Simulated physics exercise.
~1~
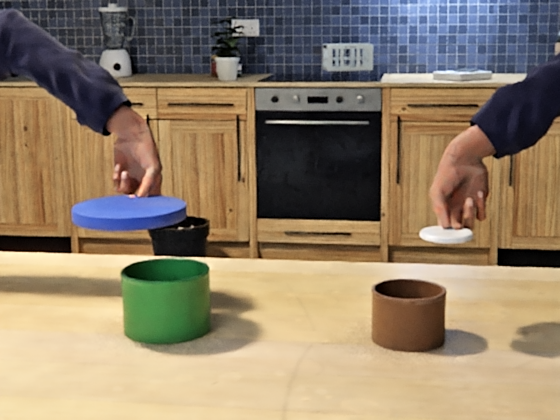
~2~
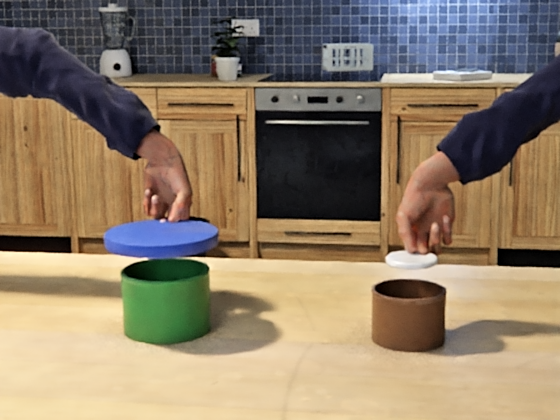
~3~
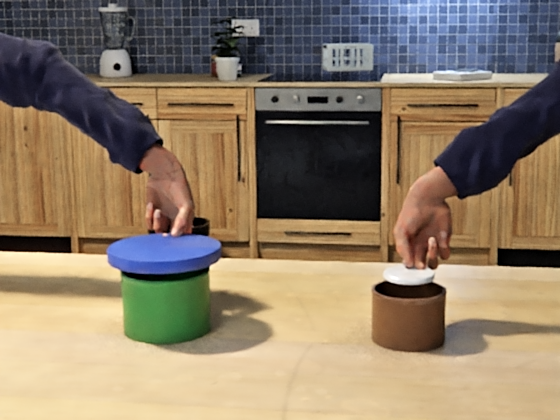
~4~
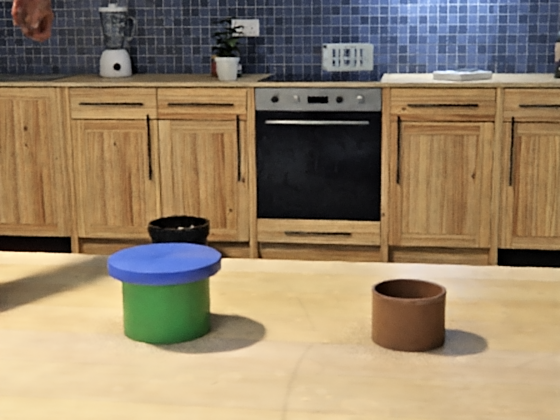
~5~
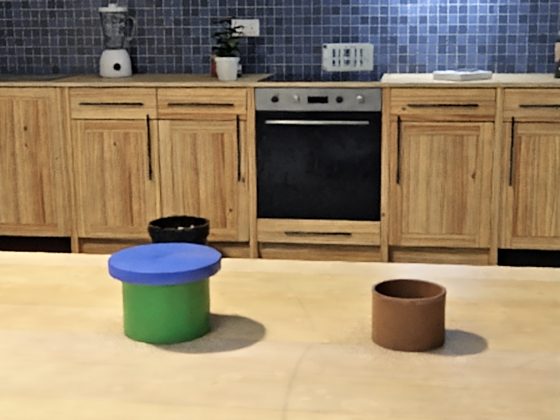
A blue disc and a small white disc were lowered by two hands over a green container and a brown one; the blue disc settled on the green rim like a lid, while the white one dropped inside the brown container, out of sight.
